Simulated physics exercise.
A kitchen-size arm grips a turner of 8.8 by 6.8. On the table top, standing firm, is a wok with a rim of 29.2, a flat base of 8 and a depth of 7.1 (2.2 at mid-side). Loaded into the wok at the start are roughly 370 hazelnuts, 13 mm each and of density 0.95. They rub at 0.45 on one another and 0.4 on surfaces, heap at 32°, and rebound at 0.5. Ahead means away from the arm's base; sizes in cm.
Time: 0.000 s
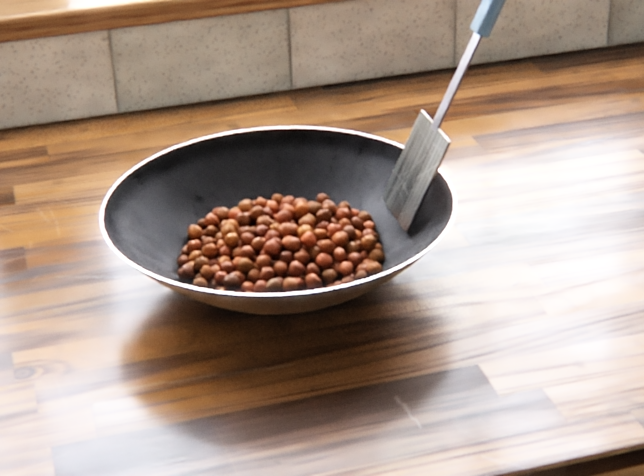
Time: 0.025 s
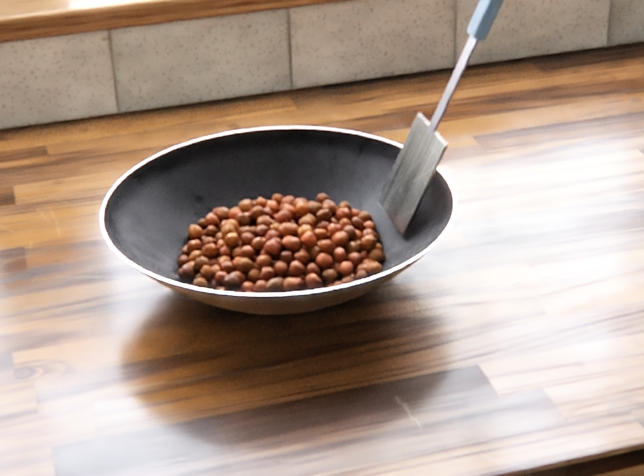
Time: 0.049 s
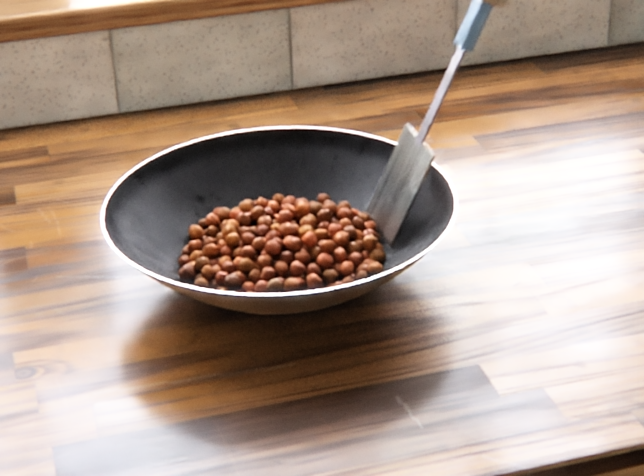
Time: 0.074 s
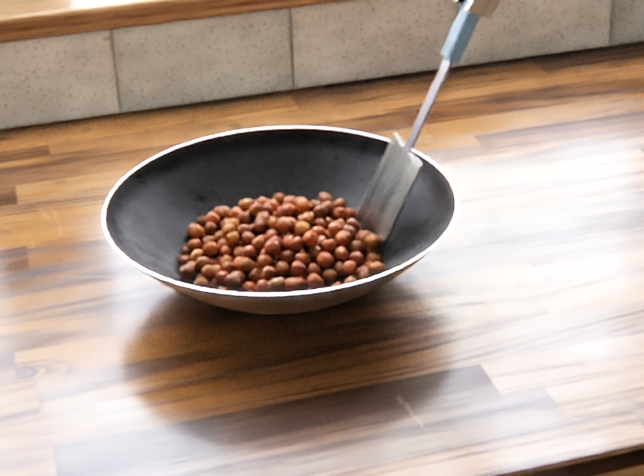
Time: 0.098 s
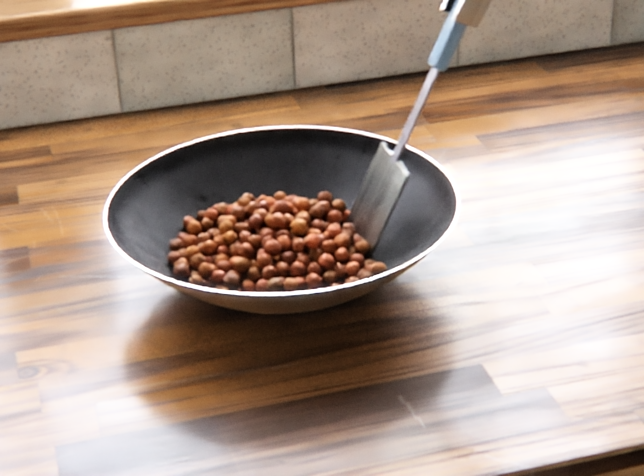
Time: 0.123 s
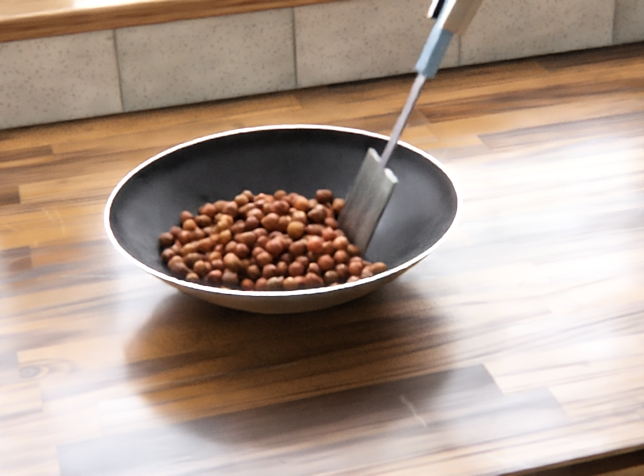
A robotic arm slides a turner left through a wok, pushing the hazelnuts leftward.
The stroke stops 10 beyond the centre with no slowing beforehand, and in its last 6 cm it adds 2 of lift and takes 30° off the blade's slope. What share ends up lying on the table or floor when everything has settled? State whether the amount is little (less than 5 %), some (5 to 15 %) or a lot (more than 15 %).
The amount is some, 5 to 15 %.
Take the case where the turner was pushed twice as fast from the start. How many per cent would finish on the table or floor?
I'd say close to 30 per cent.
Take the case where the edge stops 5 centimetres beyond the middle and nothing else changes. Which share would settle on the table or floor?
About 0 %.
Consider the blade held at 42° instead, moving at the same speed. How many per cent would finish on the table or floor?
Then about 15 per cent.
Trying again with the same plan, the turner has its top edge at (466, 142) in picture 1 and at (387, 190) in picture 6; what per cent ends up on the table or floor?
Near 15 in a hundred.
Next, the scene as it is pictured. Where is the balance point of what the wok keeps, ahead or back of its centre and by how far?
It rests close to 4.5 centimetres ahead of centre.
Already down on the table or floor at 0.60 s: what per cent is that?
Roughly 8 percent.
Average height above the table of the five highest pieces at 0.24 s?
Roughly 6 cm above the table.
By 0.24 s, sloping 65°, highest piece 6 above the table; 369 in the wok.
By 0.35 s, sloping 54°, highest piece 8 above the table; 369 in the wok.
By 0.60 s, sloping 35°, highest piece 9 above the table; 334 in the wok, 28 on the table or floor, 7 on the blade or in flight.
By 1.65 s, sloping 35°, highest piece 8 above the table; 333 in the wok, 36 on the table or floor.
Final count, 333 in the wok, 36 on the table or floor. That is 10 % on the table or floor.
